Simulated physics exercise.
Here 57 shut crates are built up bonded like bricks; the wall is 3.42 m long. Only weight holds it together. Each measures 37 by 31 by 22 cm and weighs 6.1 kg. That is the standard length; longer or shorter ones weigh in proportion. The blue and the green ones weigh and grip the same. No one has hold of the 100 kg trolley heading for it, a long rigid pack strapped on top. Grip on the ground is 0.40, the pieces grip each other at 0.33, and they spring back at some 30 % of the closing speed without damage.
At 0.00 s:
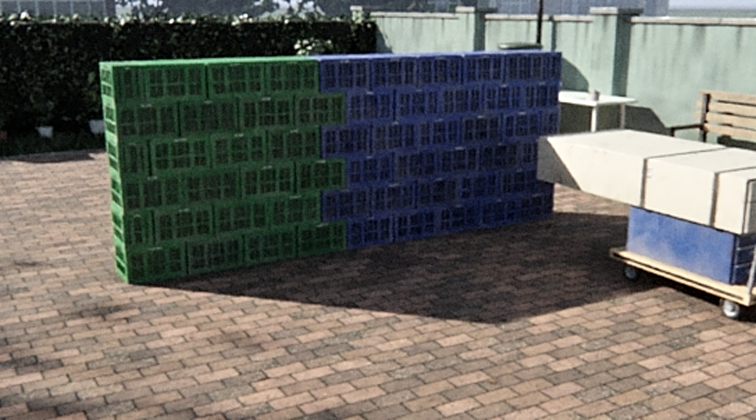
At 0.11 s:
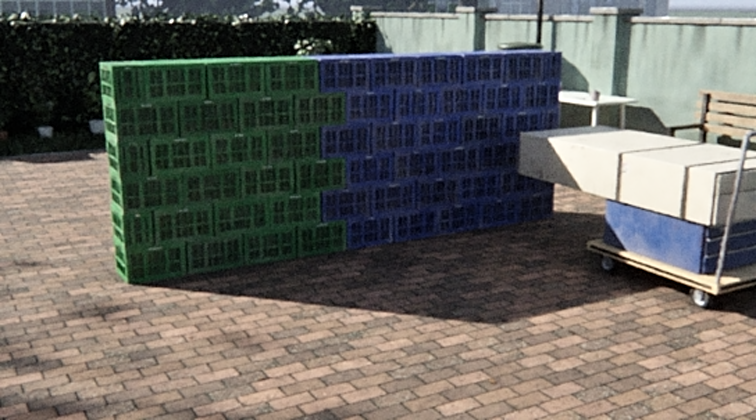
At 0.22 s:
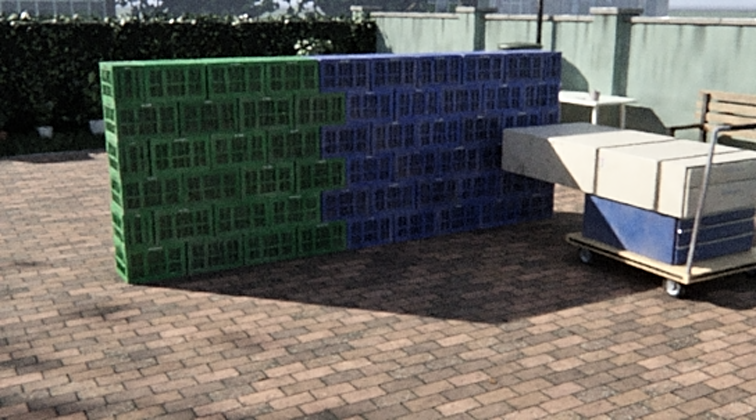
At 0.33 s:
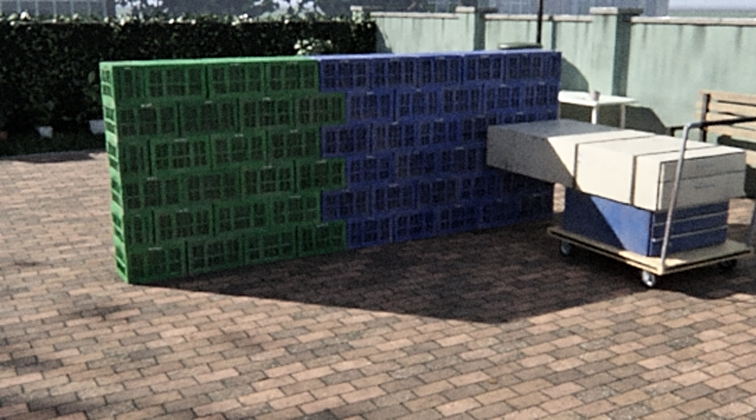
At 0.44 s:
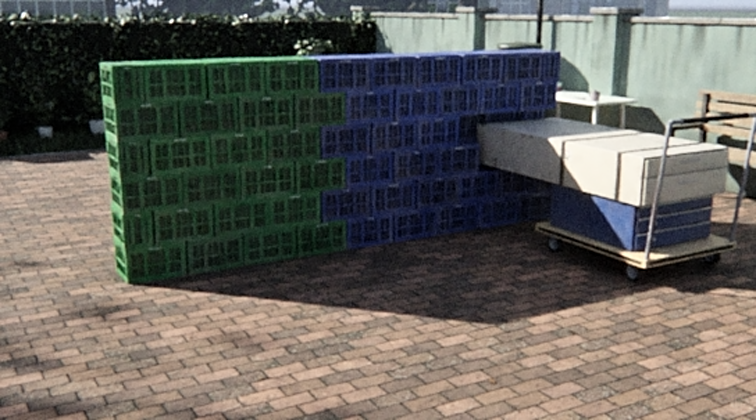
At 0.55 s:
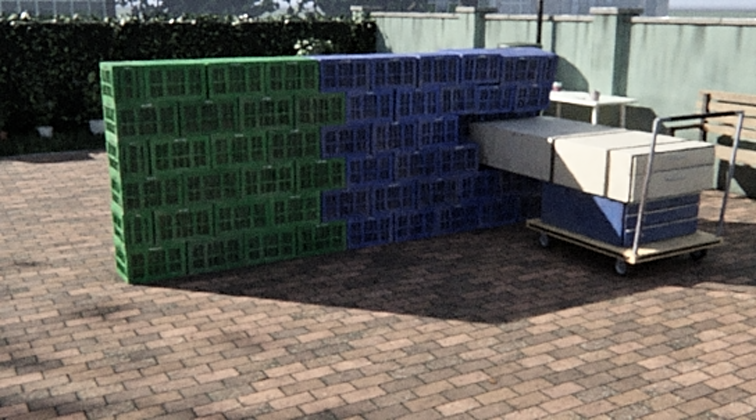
At the start, a wall of green crates on the left and blue crates on the right stands on brick paving, with a loaded trolley at the right. The unattended trolley rolls left, and its long pale load meets the blue end, pushing several crates slightly out of line and tilting some.
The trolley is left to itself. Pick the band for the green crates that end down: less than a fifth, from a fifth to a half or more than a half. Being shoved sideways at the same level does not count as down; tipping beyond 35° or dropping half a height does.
Ending down: Less than a fifth.
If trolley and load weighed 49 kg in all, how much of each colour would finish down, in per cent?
In that case blue 0, green 0 per cent.
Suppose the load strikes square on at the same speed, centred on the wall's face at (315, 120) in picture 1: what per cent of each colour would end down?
In that case blue 10, green 40 per cent.
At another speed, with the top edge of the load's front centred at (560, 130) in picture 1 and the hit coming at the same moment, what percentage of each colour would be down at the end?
In that case blue 0, green 0 per cent.
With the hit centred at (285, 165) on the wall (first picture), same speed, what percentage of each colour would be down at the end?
Then blue 10, green 60 per cent.
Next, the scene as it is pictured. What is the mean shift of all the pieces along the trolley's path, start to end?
Some 20 cm on average.
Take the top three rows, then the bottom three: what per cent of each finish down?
From the top 30, from the bottom 10 per cent.
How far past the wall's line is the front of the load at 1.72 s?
Roughly 80 cm.
By 0.94 s, load 51 cm past the wall's line, still rolling; none of the 24 green crates down (6 of 57 in all colours); top green crate unmoved.
By 1.72 s, load 81 cm past the wall's line, still rolling; none of the 24 green crates down (12 of 57 in all colours); top green crate unmoved.
When it is over (3.7 s), load 82 cm past the wall's line, stopped; none of the 24 green crates down (12 of 57 in all colours); top green crate unmoved; top blue crate unmoved. That is 0 per cent. In pixels of the last frame, middles, top green crate near (284, 75), top blue crate near (335, 73).
